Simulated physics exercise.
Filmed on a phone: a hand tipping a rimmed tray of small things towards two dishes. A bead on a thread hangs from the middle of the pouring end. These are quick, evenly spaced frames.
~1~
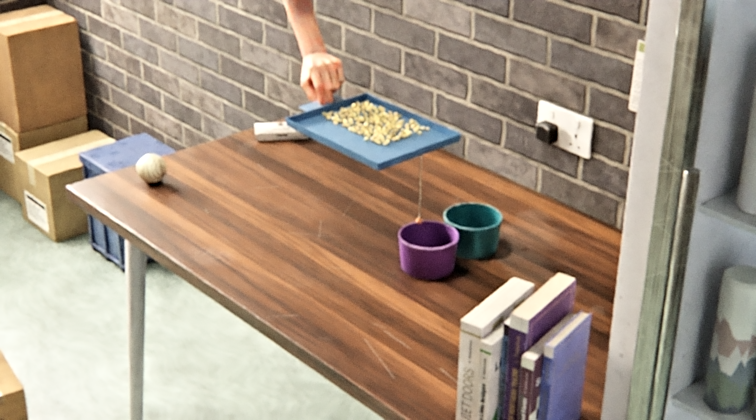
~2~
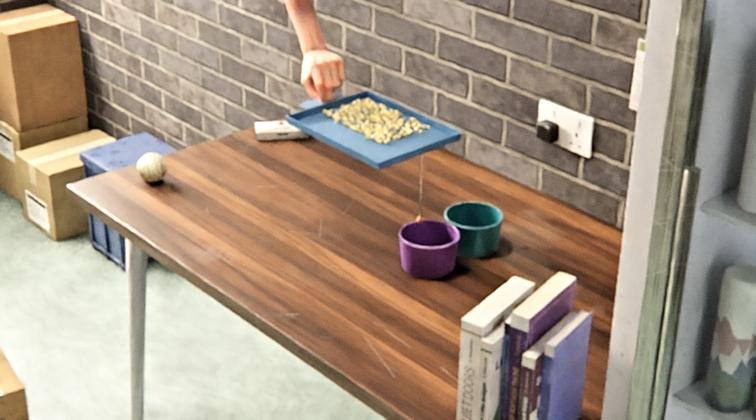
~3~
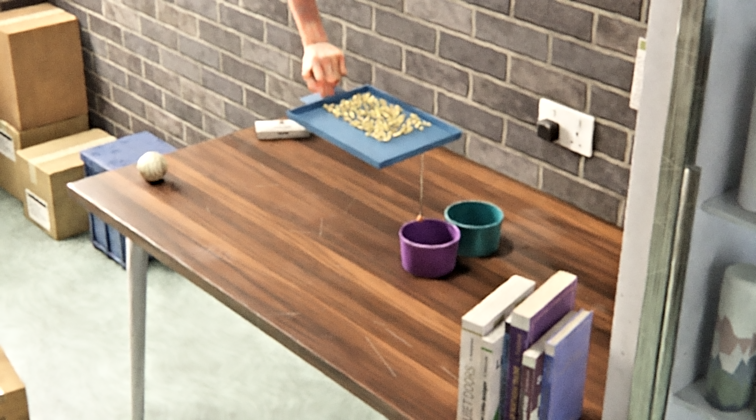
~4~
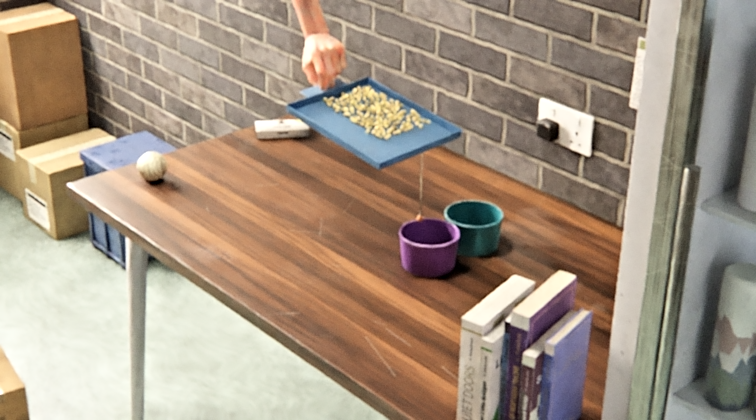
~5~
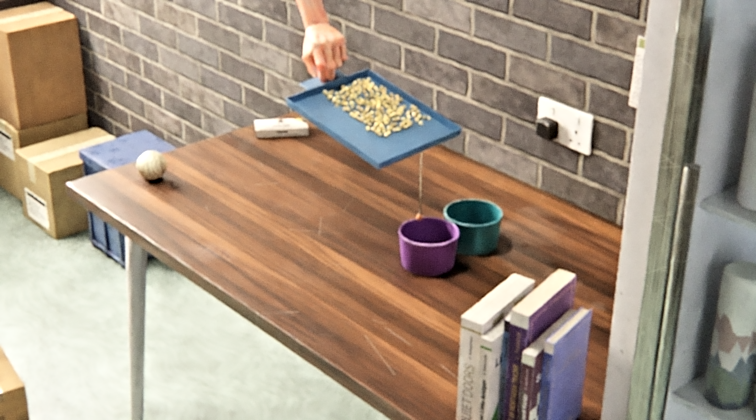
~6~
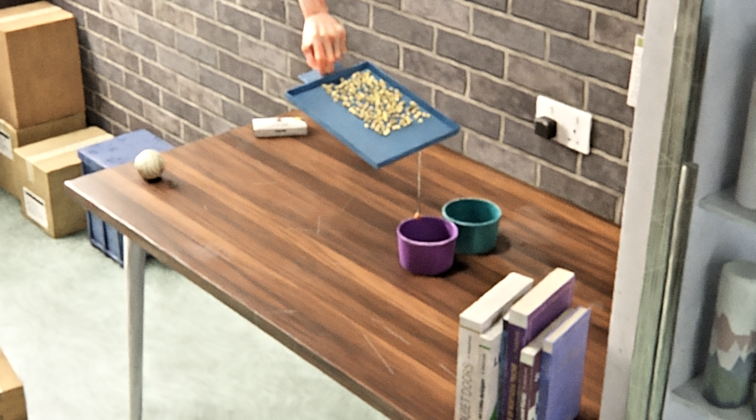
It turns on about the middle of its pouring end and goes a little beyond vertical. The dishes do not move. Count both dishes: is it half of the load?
Caught overall: Less than half.
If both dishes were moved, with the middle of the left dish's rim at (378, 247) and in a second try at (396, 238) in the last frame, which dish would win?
In turn: The left one; the dish on the left.
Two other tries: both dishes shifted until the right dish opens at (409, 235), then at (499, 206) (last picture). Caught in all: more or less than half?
At the first place more than half, at the second not half.
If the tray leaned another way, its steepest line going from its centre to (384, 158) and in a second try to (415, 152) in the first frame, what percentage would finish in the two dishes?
In turn 0 and 70 in a hundred.
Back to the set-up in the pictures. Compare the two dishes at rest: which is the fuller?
That is the dish on the left.
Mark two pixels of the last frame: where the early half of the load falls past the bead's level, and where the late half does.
The first part at (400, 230); the rest at (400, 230).
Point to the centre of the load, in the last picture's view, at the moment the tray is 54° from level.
Roughly at (403, 150).
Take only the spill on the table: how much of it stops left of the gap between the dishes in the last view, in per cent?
Near 90 %.
Soon after the last picture, tray tipped steeply; most on the tray; a stray few in the left dish; a small part outside both; a stray few in the air.
A little later, tray tipped right over; most on the tray; a stray few in the left dish; a small part outside both; a stray few in the air.
Later still, tray tipped past a quarter turn; about a third in the left dish; about two thirds outside both.
At rest, tray tipped past a quarter turn; about a third in the left dish; none in the right dish; about two thirds outside both.
